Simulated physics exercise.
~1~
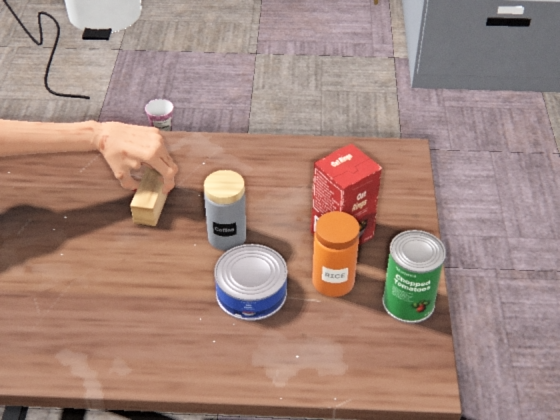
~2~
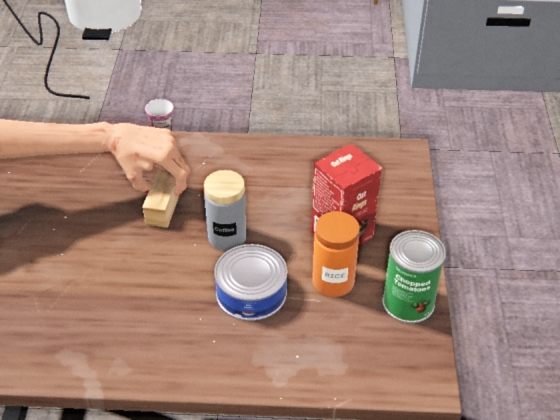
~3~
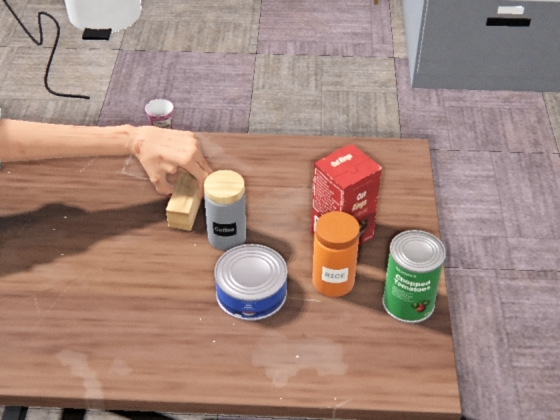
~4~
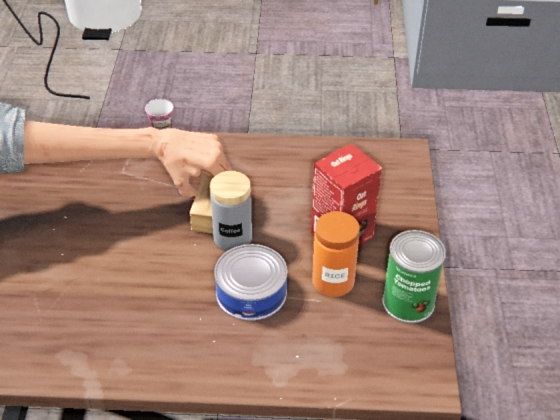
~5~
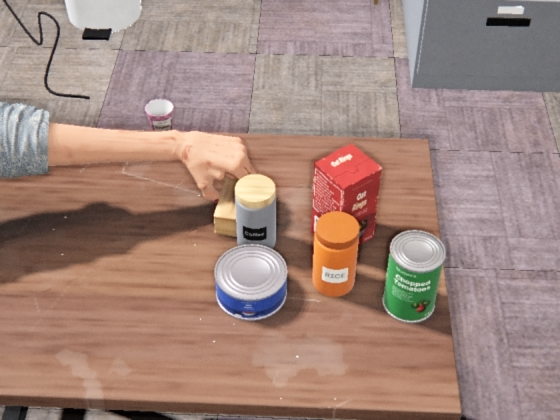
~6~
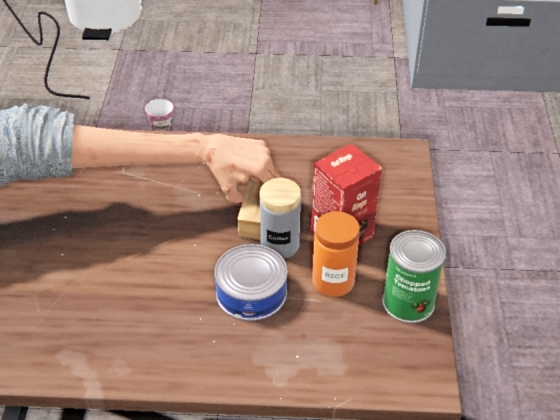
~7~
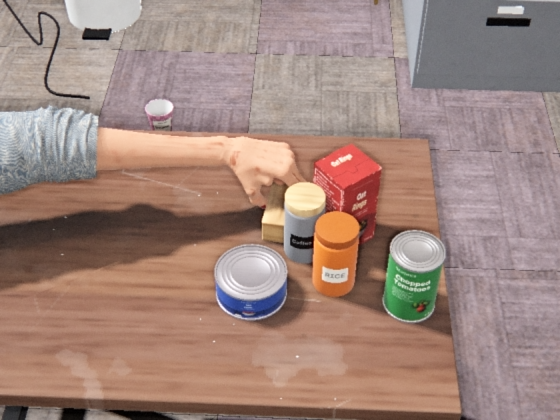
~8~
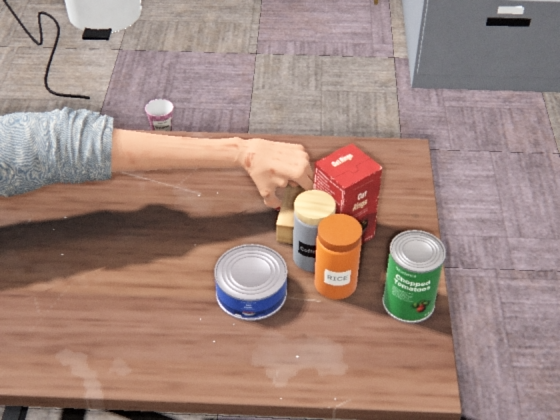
A hand slides a small block rightward across a wooden table, pushing an upright grey jar until it stands beside the orange jar.
